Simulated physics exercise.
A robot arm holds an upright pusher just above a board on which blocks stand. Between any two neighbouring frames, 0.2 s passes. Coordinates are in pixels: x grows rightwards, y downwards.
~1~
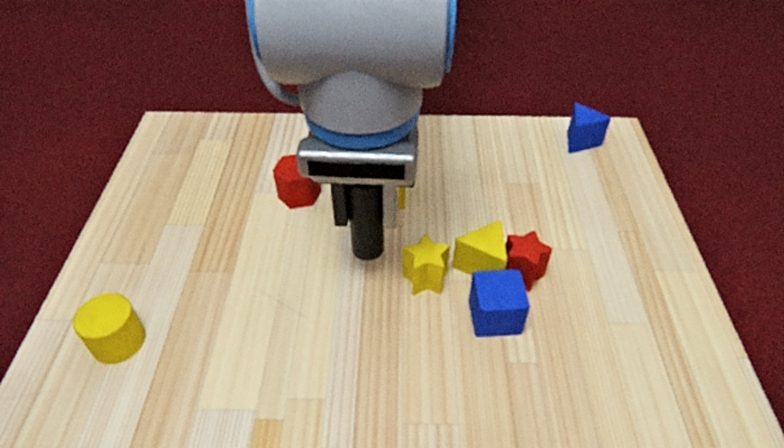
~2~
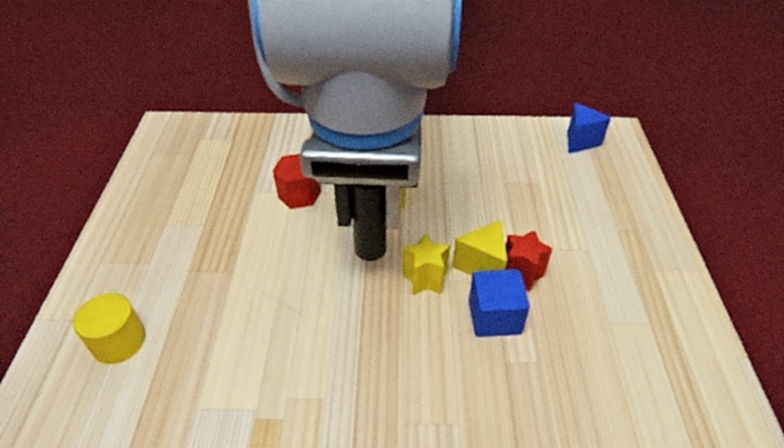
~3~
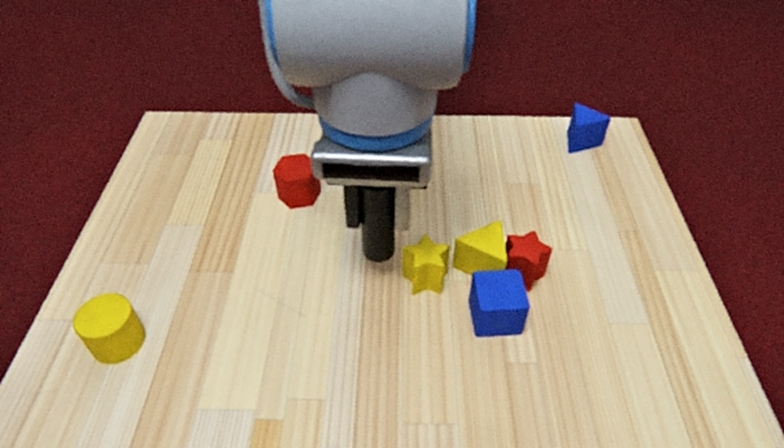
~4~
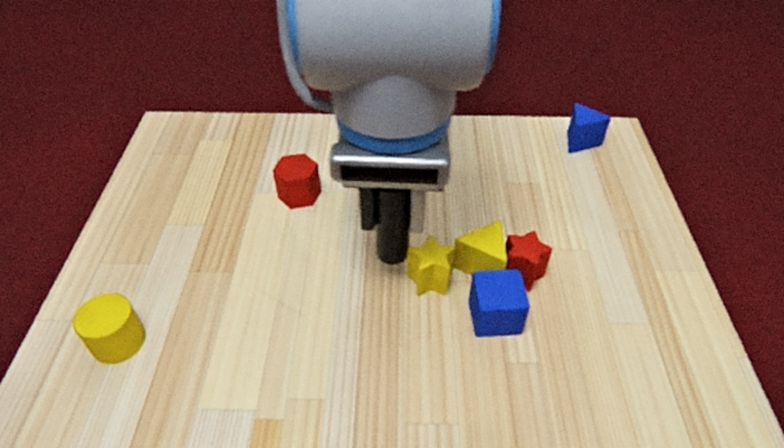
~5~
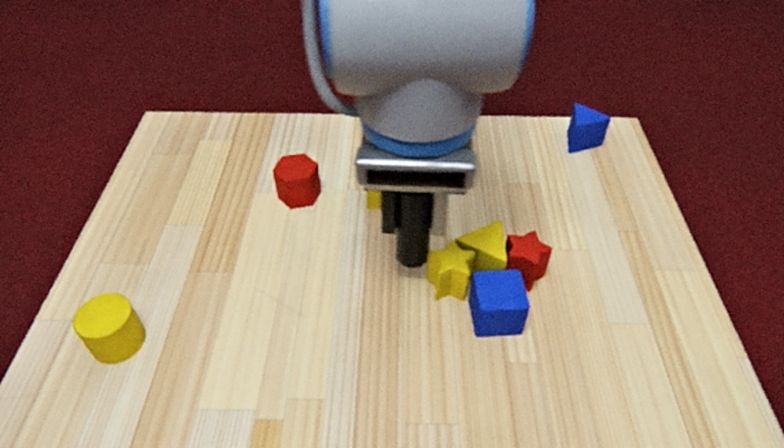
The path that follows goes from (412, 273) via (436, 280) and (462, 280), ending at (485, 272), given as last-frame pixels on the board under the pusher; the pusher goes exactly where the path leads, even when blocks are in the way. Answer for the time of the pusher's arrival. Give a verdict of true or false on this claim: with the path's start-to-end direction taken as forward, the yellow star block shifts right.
This is true.
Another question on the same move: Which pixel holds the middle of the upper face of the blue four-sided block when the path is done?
At (539, 308).
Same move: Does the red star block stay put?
Short answer: No.
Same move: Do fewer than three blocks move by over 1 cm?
No, I don't think so.
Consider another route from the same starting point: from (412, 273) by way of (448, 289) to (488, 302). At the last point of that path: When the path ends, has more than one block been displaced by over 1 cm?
My answer is yes.
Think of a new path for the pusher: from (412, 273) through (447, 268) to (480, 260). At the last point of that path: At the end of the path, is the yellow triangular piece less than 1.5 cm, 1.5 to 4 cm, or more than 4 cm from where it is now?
Covers 1.5 to 4 cm.
The first path, step by step. Halfway along, pusher at (452, 265); yellow star block at (491, 272), turned 20° clockwise; yellow triangular piece at (491, 237); blue four-sided block at (528, 300), turned 15° clockwise; red star block at (532, 245).
At the end, pusher at (488, 255); yellow star block at (513, 269), turned 65° clockwise; yellow triangular piece at (508, 224), turned 15° clockwise; blue four-sided block at (539, 308), turned 20° clockwise; red star block at (543, 241).
